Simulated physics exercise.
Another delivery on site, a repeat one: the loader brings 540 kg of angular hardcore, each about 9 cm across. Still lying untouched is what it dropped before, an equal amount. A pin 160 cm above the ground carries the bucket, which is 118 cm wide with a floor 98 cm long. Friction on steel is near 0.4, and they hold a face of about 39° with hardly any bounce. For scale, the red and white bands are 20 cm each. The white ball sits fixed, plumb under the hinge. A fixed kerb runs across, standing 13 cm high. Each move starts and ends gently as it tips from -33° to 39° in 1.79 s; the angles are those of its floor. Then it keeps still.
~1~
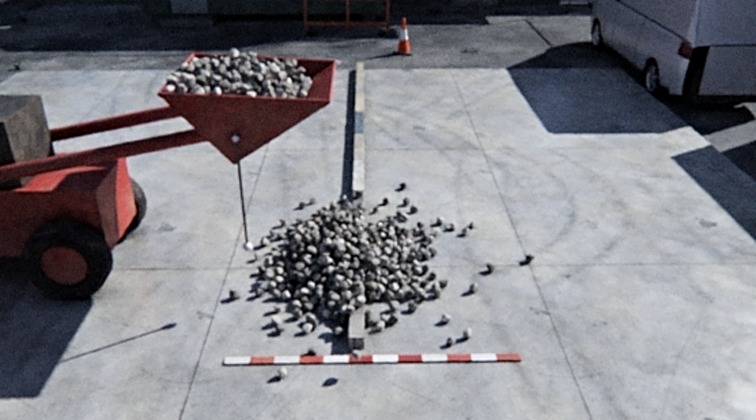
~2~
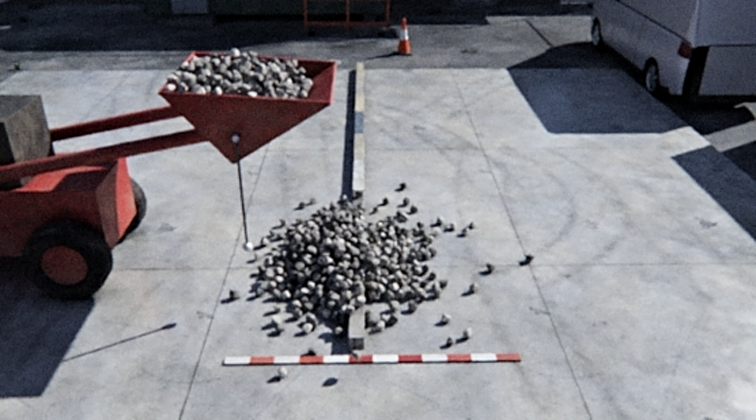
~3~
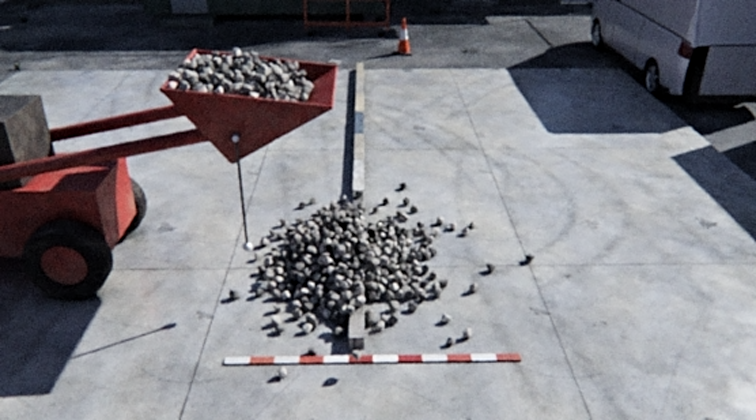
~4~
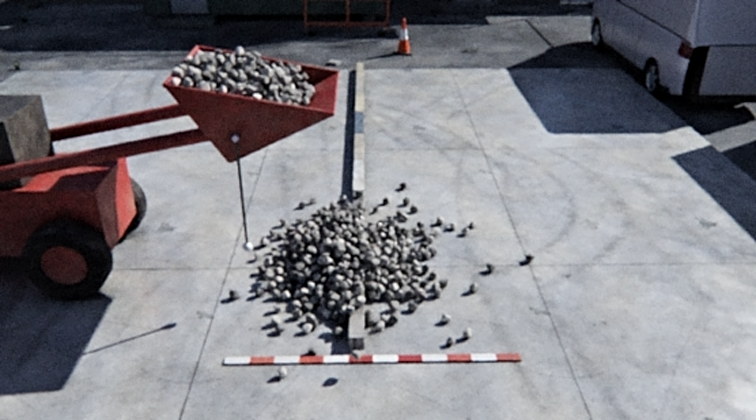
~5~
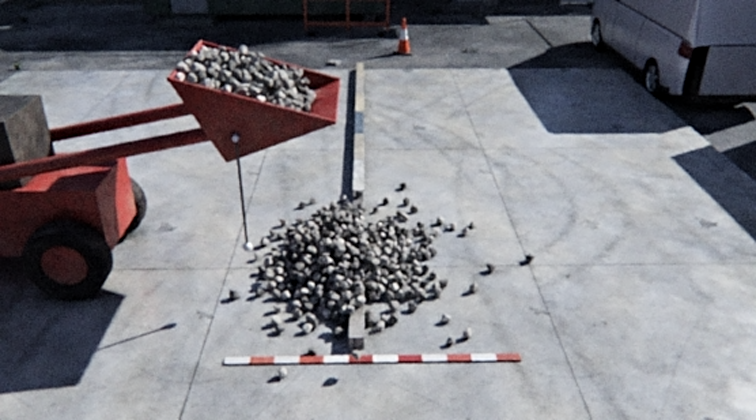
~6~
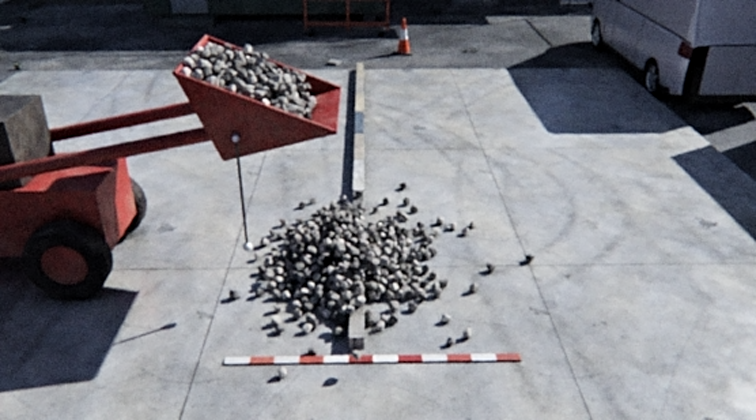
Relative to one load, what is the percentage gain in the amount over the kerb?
A gain of about 70 per cent.
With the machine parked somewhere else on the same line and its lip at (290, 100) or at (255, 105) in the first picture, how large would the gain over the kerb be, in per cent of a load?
Near 20 per cent from the first place, 0 from the second.
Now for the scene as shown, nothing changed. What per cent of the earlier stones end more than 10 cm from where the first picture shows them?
Estimate: 10 %, roughly.
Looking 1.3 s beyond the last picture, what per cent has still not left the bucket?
Roughly 45 parts in a hundred of the load.
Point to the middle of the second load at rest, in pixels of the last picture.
They settle centred around (381, 243).
Then, 0.7 s after the last picture the floor is at 28°; in per cent of one load, 97 in the bucket, 76 on this side of the kerb, 27 over the kerb; the foremost stones are at (473, 253).
Then, 1.3 s after the last picture the floor is at 39°; in per cent of one load, 44 in the bucket, 116 on this side of the kerb, 39 over the kerb; the foremost stones are at (473, 253).
Then, 1.6 s after the last picture the floor is at 39°; in per cent of one load, 11 in the bucket, 121 on this side of the kerb, 68 over the kerb; the foremost stones are at (475, 254).
Then, 4.5 s after the last picture the floor is at 39°; in per cent of one load, 0 in the bucket, 102 on this side of the kerb, 98 over the kerb; the foremost stones are at (499, 256). Net gain over the kerb, 70.
